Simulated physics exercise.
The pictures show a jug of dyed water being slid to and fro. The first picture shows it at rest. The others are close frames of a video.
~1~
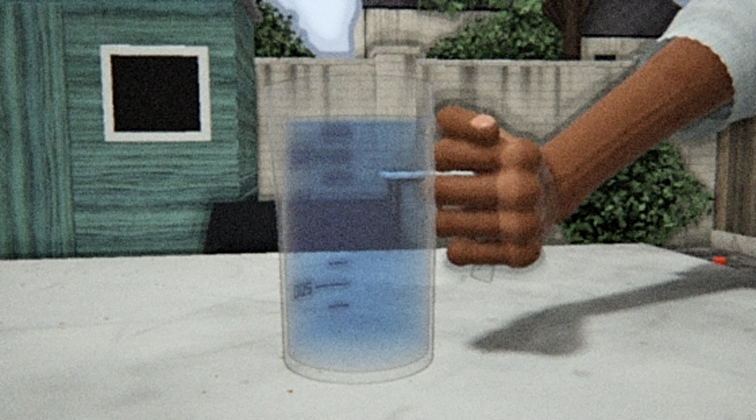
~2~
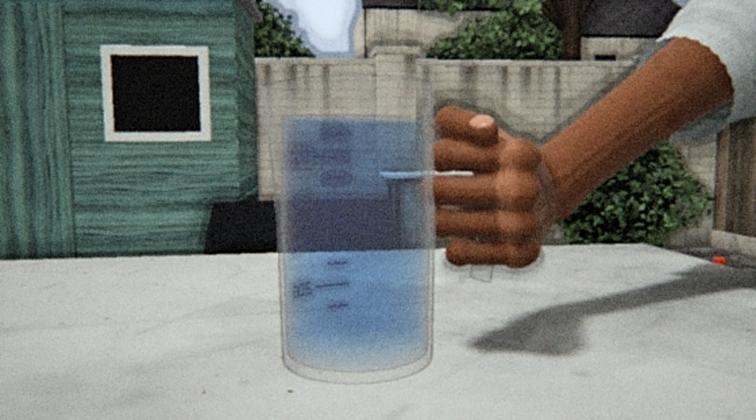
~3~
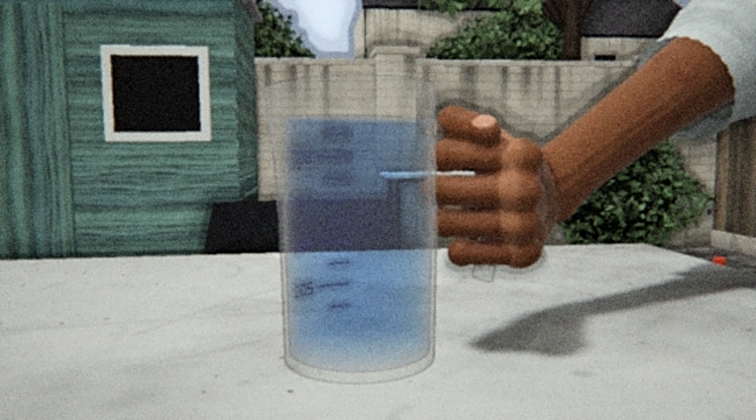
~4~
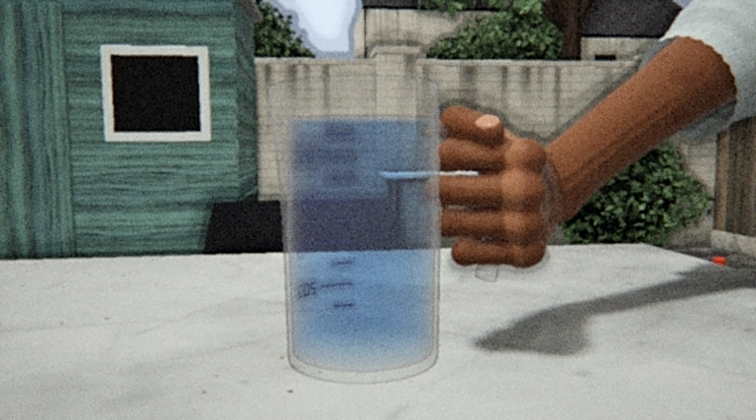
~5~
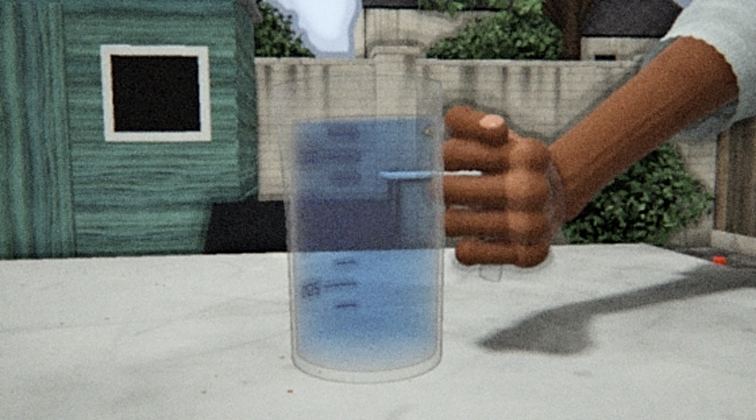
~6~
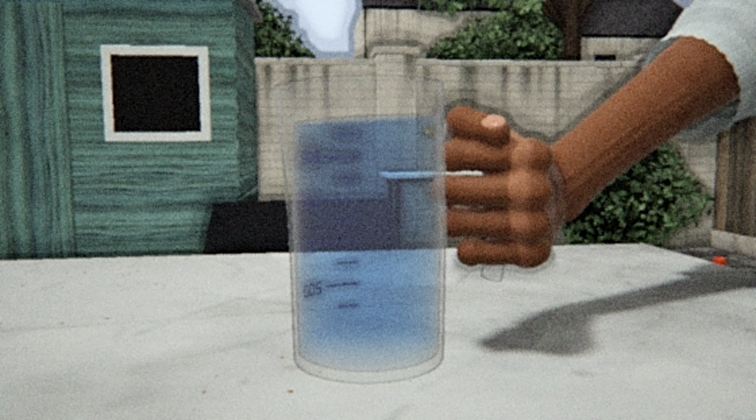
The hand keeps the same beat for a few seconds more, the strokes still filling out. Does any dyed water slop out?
As it turns out, it keeps it all in.
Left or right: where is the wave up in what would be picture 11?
The left-hand side.
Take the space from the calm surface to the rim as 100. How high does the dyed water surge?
I make it 20 per cent.
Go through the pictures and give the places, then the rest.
In the first frame, jug (357, 218) nearly full; at rest.
In the second frame, jug nearly full, surface at (355, 121); surface about level.
In the third frame, jug (359, 218) nearly full; surface about level.
In the fourth frame, jug nearly full, surface at (361, 121); surface about level.
In the fifth frame, jug (365, 218) nearly full; surface about level.
In the sixth frame, jug nearly full, surface at (367, 121); surface about level.
Shortly, the highest wave so far stays far below the rim.
At the finish, the highest wave so far stays far below the rim; nothing has left it.
